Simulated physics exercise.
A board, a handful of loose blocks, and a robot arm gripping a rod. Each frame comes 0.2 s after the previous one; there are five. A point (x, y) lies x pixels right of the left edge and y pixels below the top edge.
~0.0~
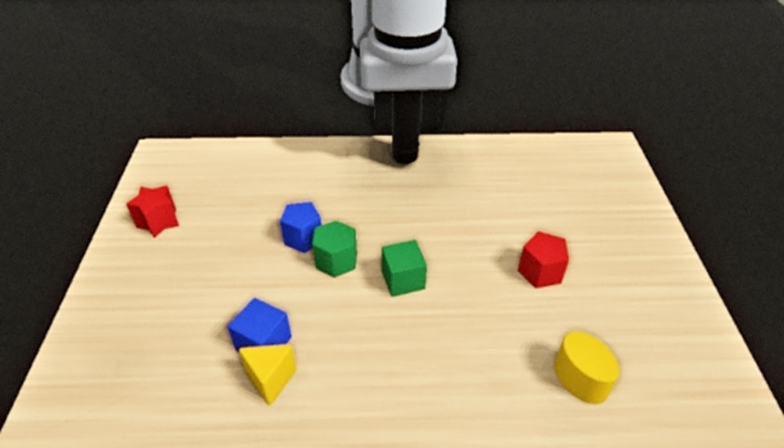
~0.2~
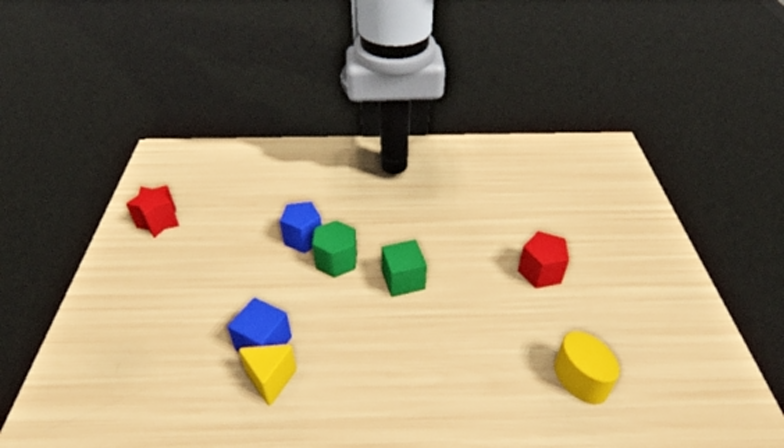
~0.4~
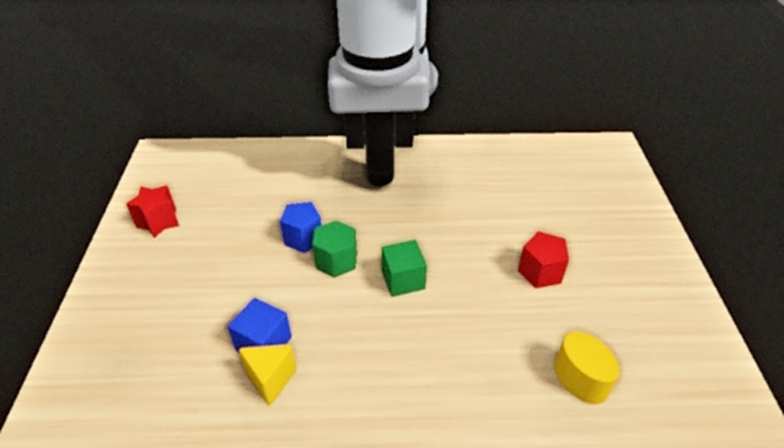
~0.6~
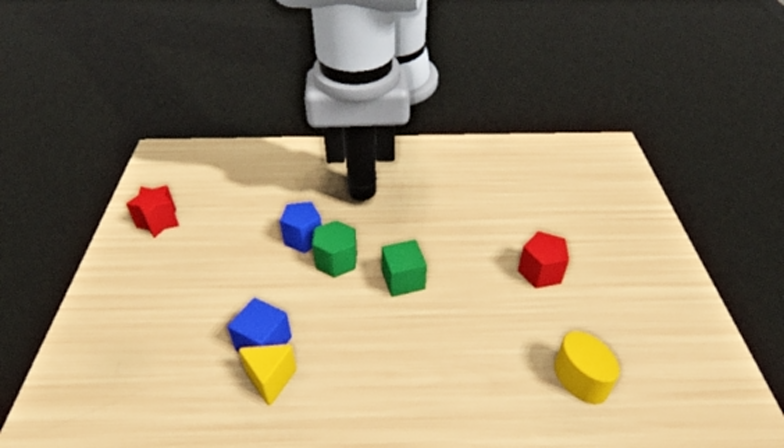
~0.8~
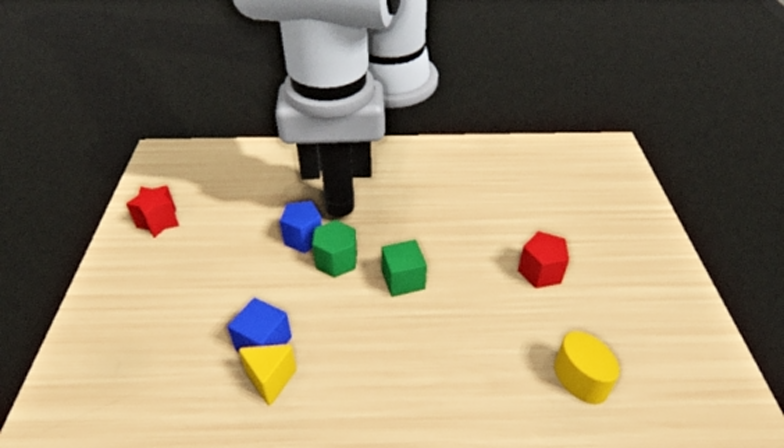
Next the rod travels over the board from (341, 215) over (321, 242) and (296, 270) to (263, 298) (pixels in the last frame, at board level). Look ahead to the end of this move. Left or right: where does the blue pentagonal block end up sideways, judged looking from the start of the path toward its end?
Pushed right.
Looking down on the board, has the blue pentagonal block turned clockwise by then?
Short answer: Yes.
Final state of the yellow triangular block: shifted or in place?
By the end it is where it was.
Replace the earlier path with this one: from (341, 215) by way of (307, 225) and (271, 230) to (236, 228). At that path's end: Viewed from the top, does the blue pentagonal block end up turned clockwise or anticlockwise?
Short answer: Counterclockwise.
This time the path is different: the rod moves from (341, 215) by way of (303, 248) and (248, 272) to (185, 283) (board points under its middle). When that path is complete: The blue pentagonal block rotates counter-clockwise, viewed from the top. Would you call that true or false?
The statement is true.
On the path given first. One third of the way, rod (320, 235); blue pentagonal block (283, 224), turned 25° clockwise; green six-sided block (334, 240).
Two thirds of the way, rod (294, 263); blue pentagonal block (266, 230), turned 55° clockwise; green six-sided block (334, 247), turned 30° anticlockwise.
At the end, rod (261, 291); blue four-sided block not moved; yellow triangular block not moved; blue pentagonal block (265, 230), turned 60° clockwise; green six-sided block (334, 247), turned 30° anticlockwise.
